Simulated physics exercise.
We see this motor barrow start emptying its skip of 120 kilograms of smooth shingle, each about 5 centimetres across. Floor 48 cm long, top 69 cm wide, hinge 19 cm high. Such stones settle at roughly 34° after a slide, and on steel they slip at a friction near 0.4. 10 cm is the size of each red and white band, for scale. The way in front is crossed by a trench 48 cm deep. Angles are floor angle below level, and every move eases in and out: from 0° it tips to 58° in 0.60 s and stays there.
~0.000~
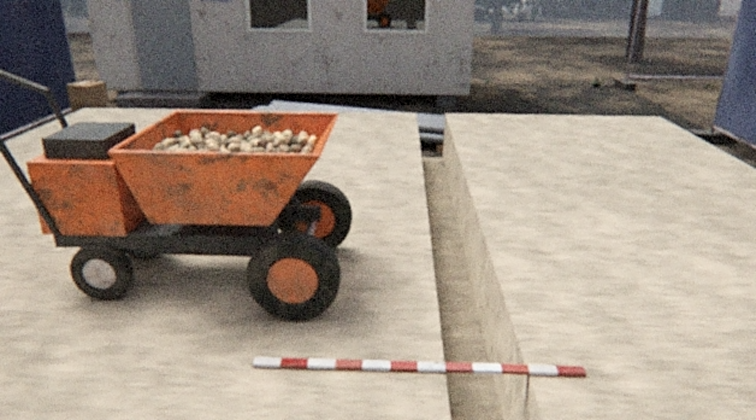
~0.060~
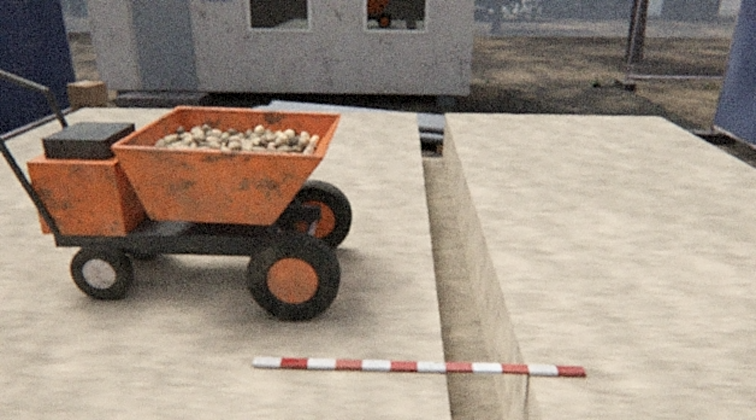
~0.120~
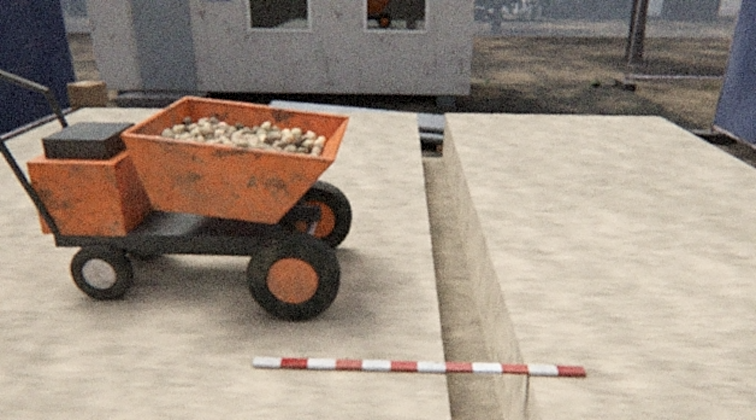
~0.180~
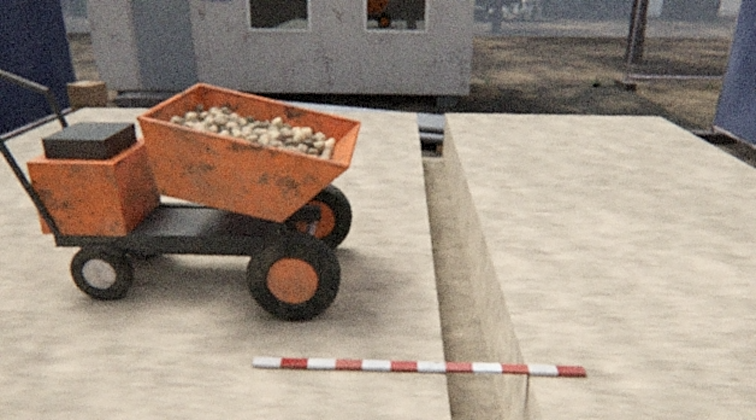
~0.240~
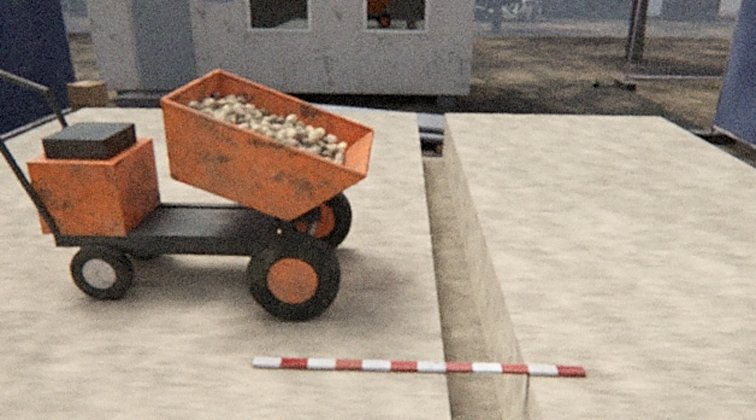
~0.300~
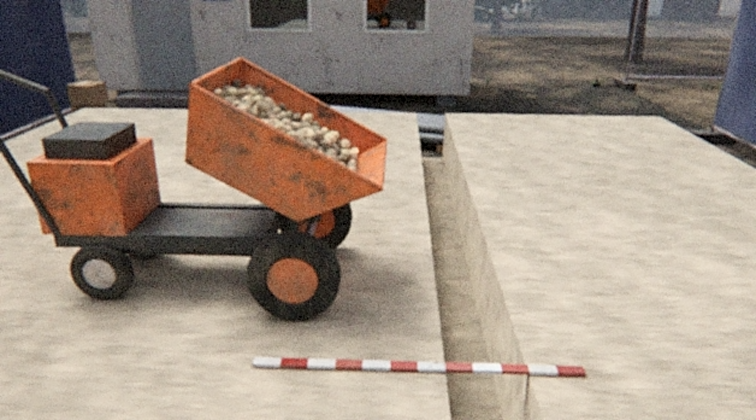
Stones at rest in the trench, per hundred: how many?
Approx. 54 %.
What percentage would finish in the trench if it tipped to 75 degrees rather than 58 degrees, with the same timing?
It comes out at about 70 percent.
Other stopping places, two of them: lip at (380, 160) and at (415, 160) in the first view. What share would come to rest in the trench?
Roughly 25 per cent, then 10 per cent.
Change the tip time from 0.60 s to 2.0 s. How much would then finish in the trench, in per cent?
Expected share: Around 65%.
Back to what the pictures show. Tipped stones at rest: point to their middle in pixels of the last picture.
About (474, 356).
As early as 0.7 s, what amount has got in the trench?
By that point it's something like 5 in a hundred.
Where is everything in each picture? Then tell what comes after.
In the first frame, lip at (319, 157), floor tilted 0°, highest stones at (247, 143).
In the second frame, the skip is at 2°, its lip at (323, 158); the top of the load is at (213, 141); the stones move at 0.4 m/s on average.
In the third frame, lip at (333, 161), floor tilted 6°, highest stones at (193, 131); the stones move at 0.8 m/s on average.
In the fourth frame, lip at (349, 167), floor tilted 13°, highest stones at (202, 118); the stones move at 1.0 m/s on average.
In the fifth frame, lip at (366, 177), floor tilted 20°, highest stones at (216, 105); the stones move at 1.2 m/s on average.
In the sixth frame, lip at (382, 189), floor tilted 29°, highest stones at (235, 91); the stones move at 1.3 m/s on average.
After 0.4 s the floor is at 49°; 100 % in the skip; the foremost stones are at (385, 201).
After 0.7 s the floor is at 58°; 93 % in the skip, 3 % short of the trench, 5 % in the trench; the foremost stones are at (467, 248).
After 1.0 s the floor is at 58°; 48 % in the skip, 3 % short of the trench, 31 % in the trench, 18 % past the trench; the foremost stones are at (602, 303).
After 3.0 s the floor is at 58°; 26 % in the skip, 2 % short of the trench, 54 % in the trench, 19 % past the trench; the foremost stones are past the picture's edge.
